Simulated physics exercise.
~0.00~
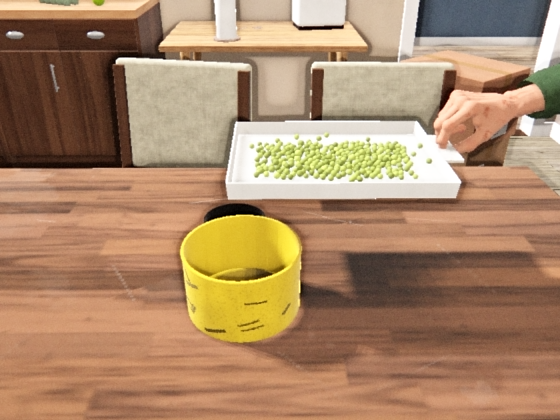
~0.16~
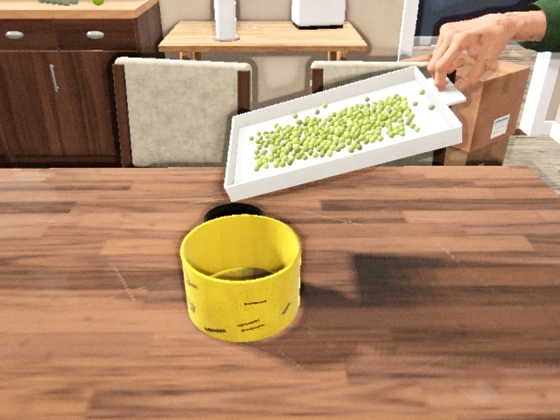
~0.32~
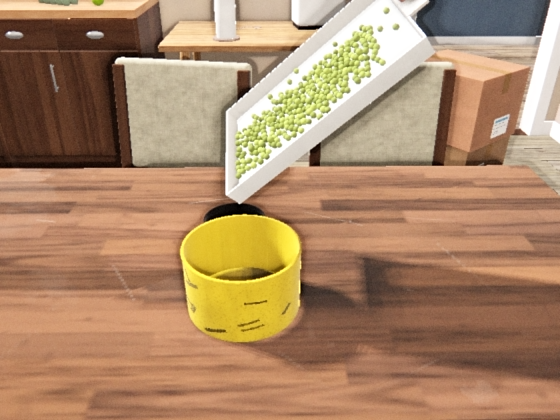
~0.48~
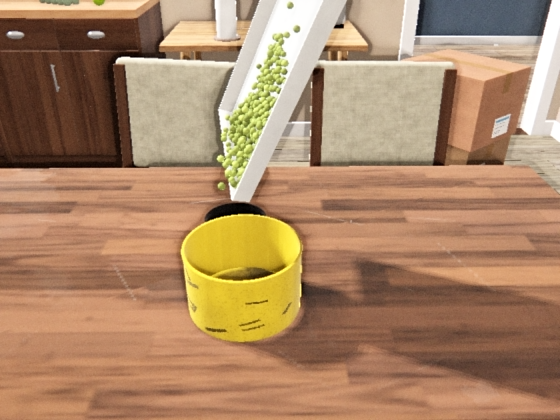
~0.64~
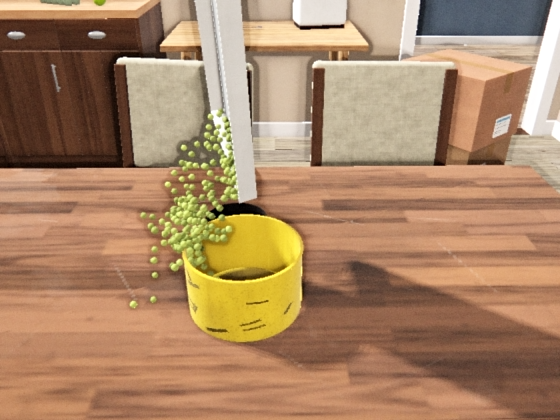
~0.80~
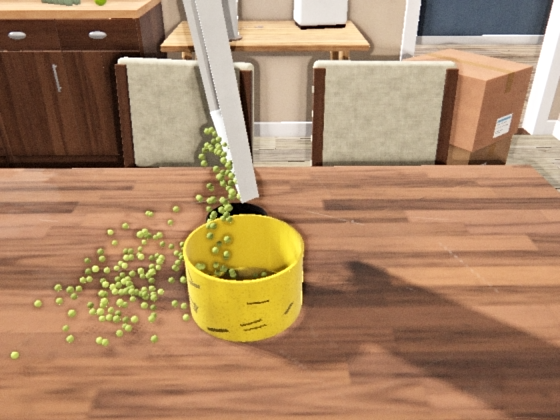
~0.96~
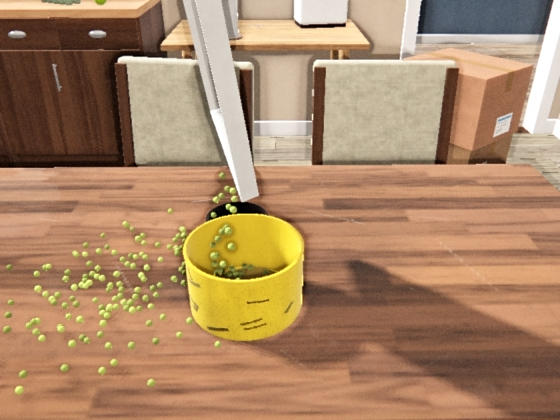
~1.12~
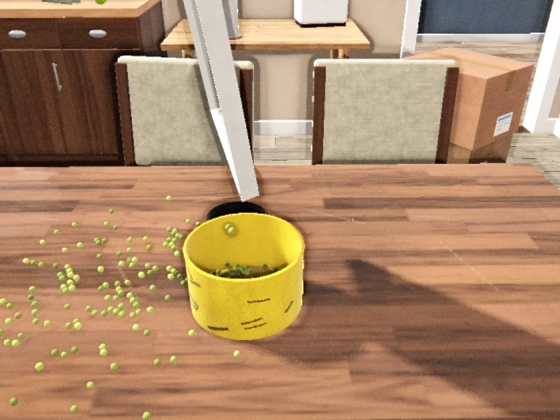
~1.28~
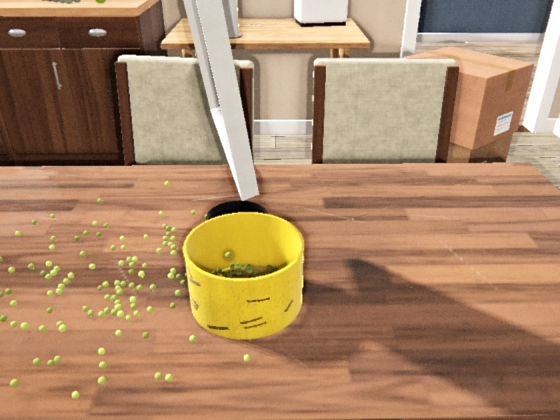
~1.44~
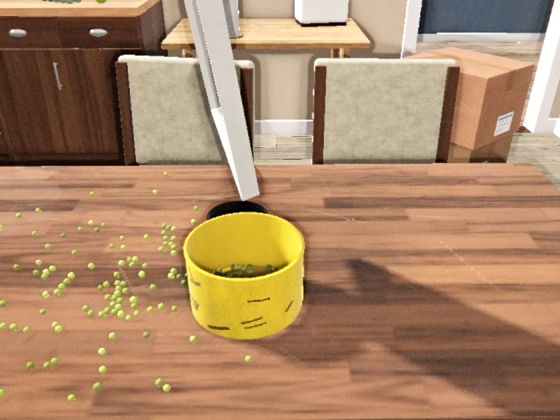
A hand tips a white tray of green peas, spilling many left of the yellow pot.
